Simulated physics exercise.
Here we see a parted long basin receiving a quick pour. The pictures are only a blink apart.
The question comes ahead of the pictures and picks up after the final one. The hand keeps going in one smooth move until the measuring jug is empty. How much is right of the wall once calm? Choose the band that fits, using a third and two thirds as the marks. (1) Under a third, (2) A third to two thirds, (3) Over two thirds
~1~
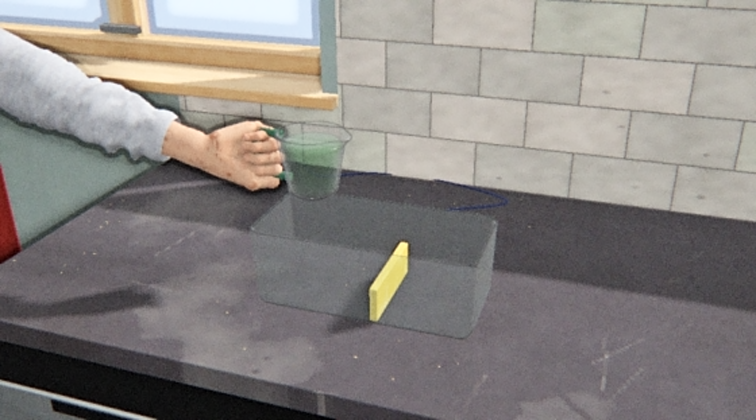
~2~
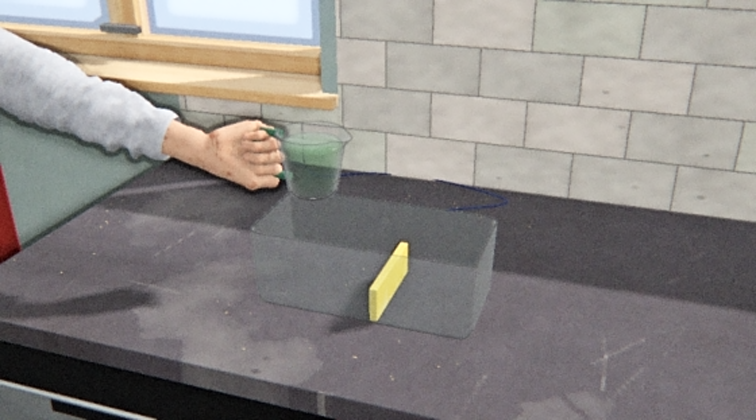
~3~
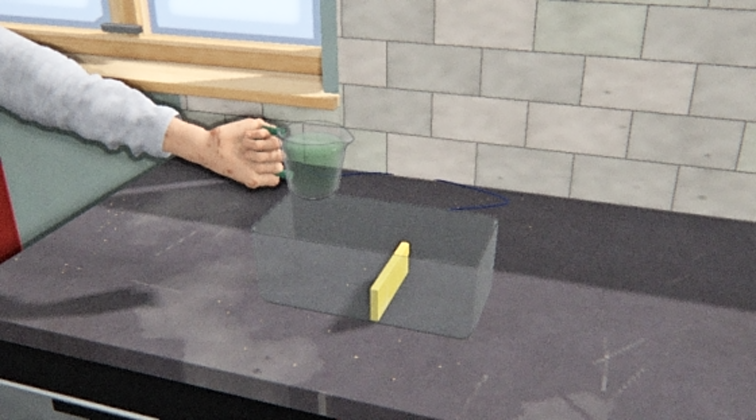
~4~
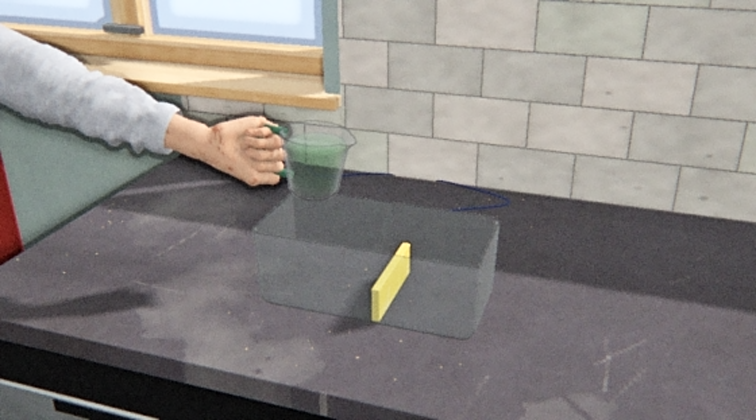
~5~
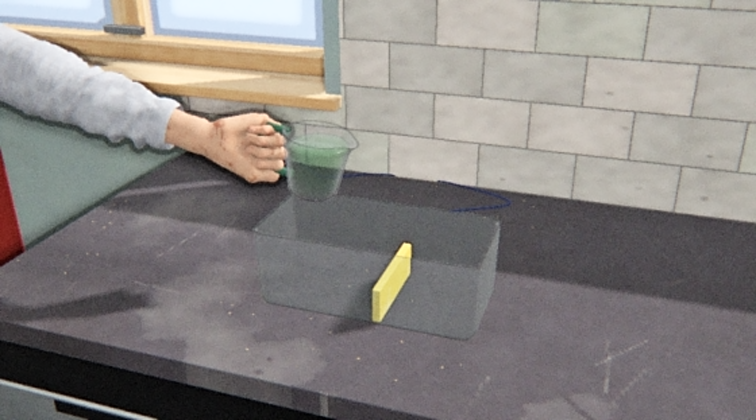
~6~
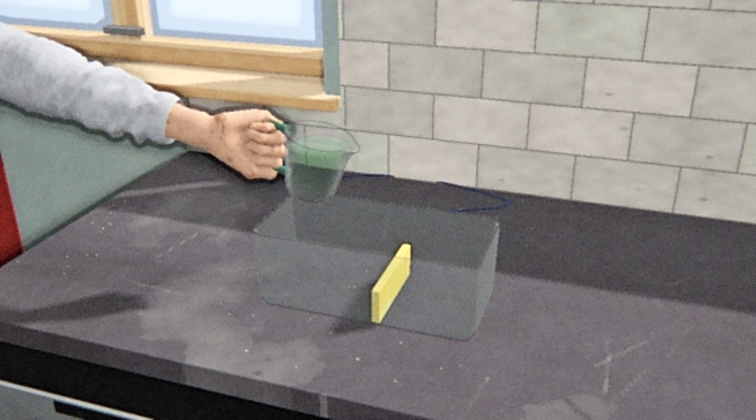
A third to two thirds (2).
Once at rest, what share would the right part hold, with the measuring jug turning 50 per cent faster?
Something like 30 percent.
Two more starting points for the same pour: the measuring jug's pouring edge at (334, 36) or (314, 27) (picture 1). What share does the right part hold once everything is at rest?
Estimate, first then second: 60 per cent and 10 per cent.
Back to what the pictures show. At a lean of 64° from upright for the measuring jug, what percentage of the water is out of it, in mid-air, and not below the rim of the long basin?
Somewhere around 15 per cent of it.
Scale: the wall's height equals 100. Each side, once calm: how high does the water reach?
The left side sits at 20 per cent and the right side at 10.
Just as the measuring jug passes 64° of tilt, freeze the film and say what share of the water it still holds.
My estimate is close to 65 percent remaining.
A moment on, the measuring jug is tipped part way and 66 per cent is still to pour, 5 is left of the wall and 13 right of it.
Next, the measuring jug is tipped on its side and 11 per cent is still to pour, 43 is left of the wall and 41 right of it.
Then the measuring jug is tipped right over and 0 per cent is still to pour, 58 is left of the wall and 41 right of it.
Later the measuring jug is tipped right over and 0 per cent is still to pour, 58 is left of the wall and 41 right of it.
Finally, 58 per cent lies left of the wall, 41 right of it and 0 outside.
